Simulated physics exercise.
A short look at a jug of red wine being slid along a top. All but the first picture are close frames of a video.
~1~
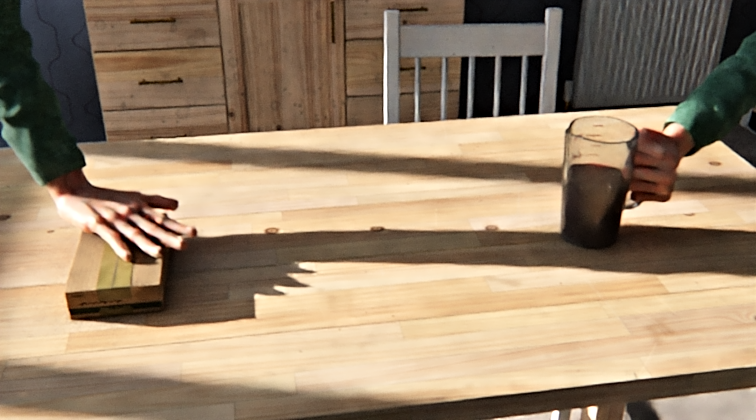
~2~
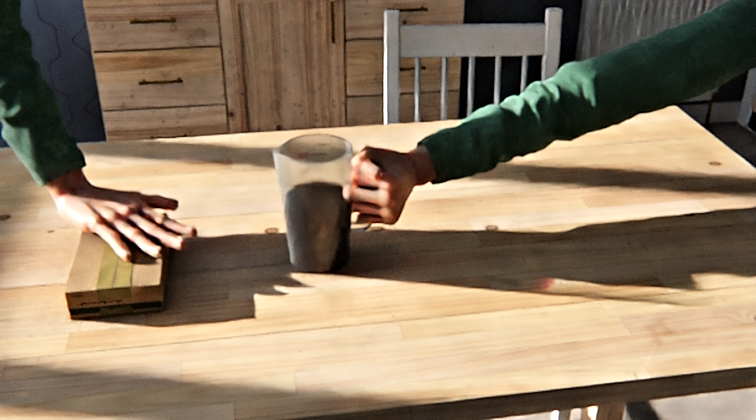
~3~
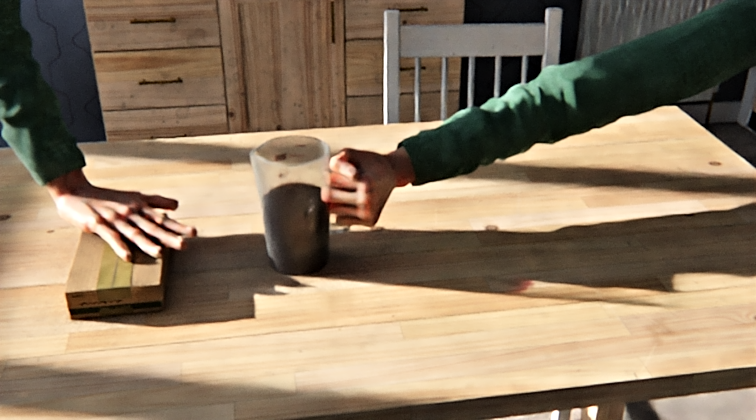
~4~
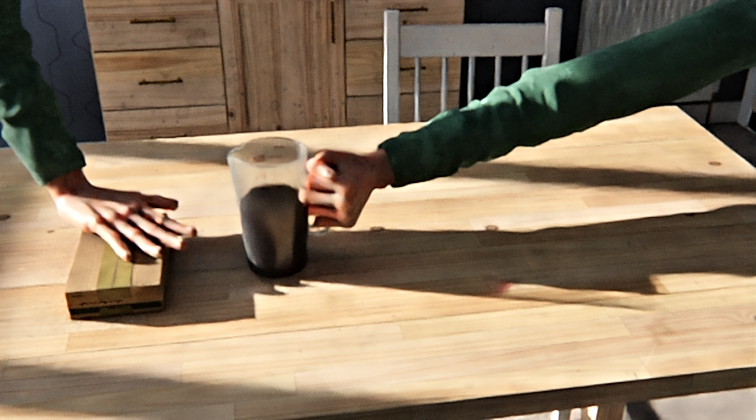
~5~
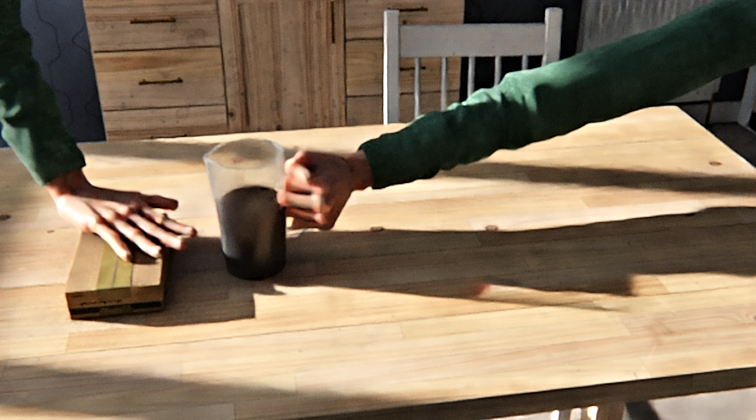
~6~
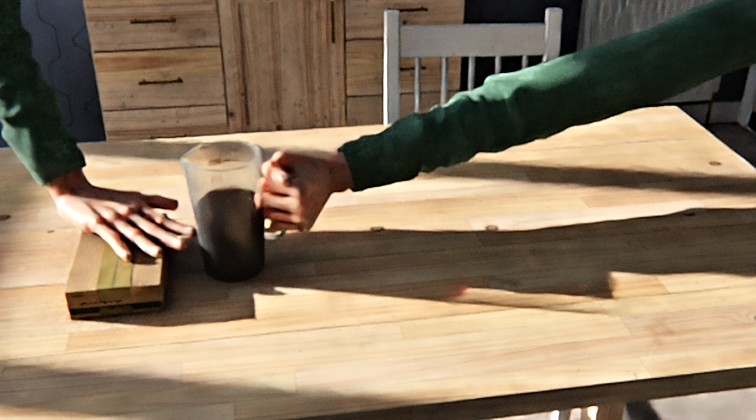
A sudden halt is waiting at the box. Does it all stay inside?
The jug keeps it all in.
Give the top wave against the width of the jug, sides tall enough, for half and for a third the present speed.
In turn 15 and 10 per cent.
A moment on, the jug meets the box.
Further on, the red wine surges up the wall; the wave climbs under half way to the rim.
When it is over, the jug stands at the box; all is still inside.
